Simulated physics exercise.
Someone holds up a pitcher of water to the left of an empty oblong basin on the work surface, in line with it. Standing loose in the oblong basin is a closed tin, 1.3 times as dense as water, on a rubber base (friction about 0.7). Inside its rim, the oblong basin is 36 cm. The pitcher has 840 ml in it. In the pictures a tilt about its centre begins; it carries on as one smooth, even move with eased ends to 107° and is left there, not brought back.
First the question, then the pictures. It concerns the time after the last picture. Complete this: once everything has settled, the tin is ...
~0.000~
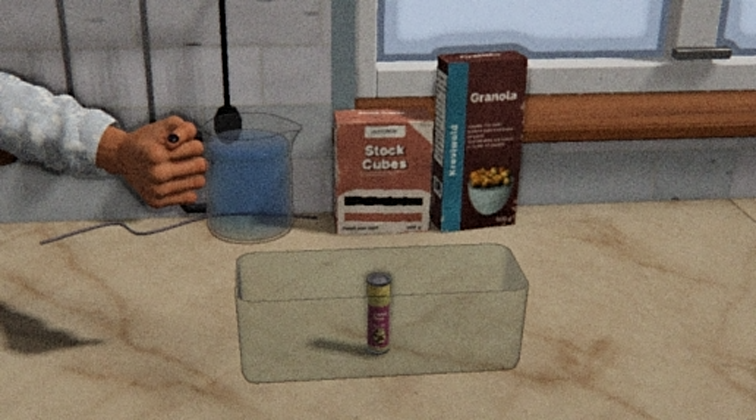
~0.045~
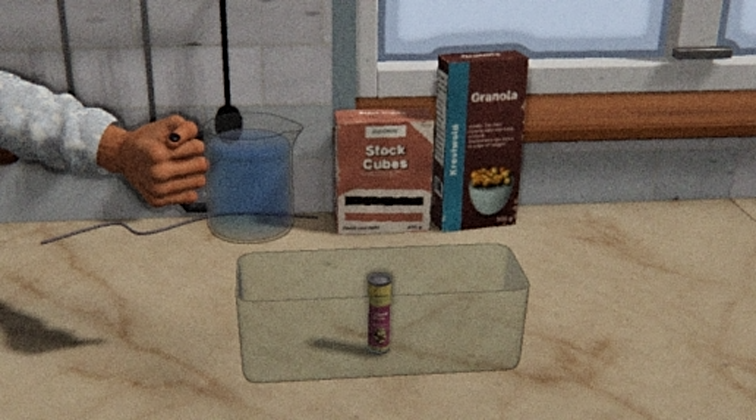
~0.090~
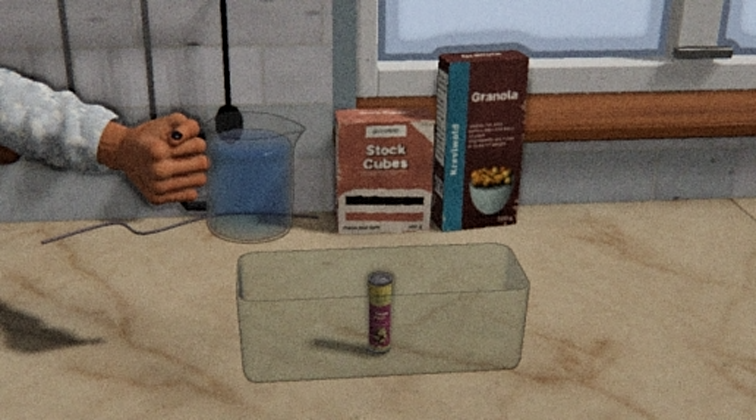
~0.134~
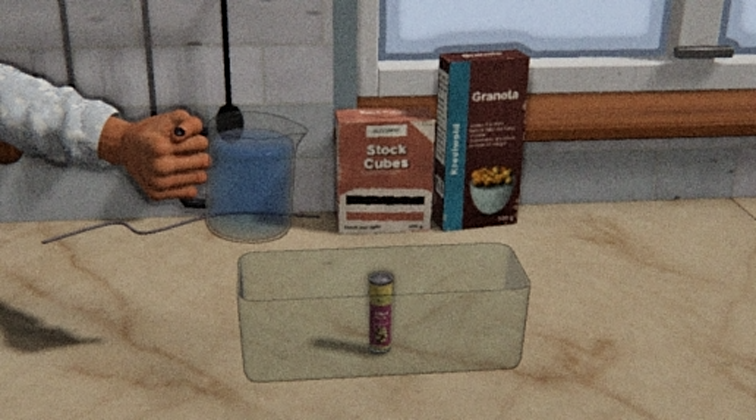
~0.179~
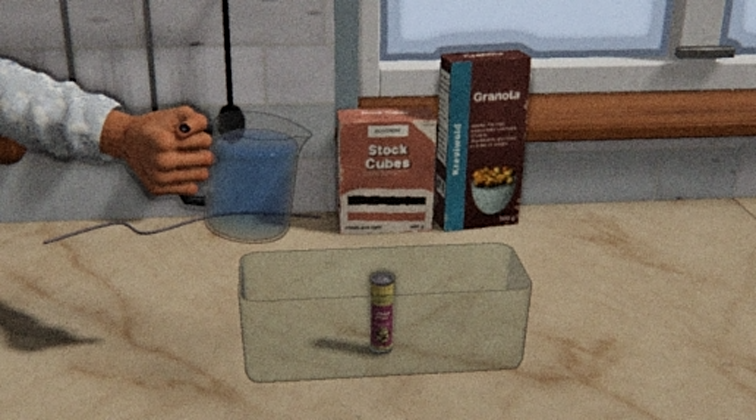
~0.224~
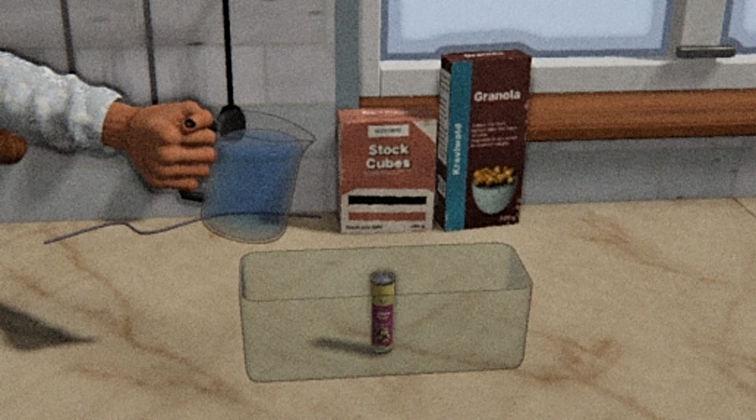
Once everything has settled, the tin is lying over.
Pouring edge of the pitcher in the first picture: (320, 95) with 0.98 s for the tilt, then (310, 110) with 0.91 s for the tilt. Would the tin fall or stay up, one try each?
Trial 1 - tin tips; trial 2 - tin tips.
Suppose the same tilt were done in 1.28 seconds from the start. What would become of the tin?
In that case the tin overturns.
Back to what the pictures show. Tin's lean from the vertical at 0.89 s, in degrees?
I'd put it at close to 10 degrees off upright.
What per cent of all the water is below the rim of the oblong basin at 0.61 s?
Near 3 in a hundred.
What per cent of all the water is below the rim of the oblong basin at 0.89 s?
Around 50 in a hundred.
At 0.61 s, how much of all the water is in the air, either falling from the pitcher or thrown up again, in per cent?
Roughly 14 percent.
By 0.61 s the tilt is 71° and 82 per cent is still to pour; the tin stands where it began.
By 0.89 s the tilt is 104° and 31 per cent is still to pour; the tin leans 9°.
By 1.18 s the tilt is 107° and 4 per cent is still to pour; the tin lies on its side.
By 1.50 s the tilt is 107° and 0 per cent is still to pour; the tin lies on its side.
At rest the tin lies on its side.
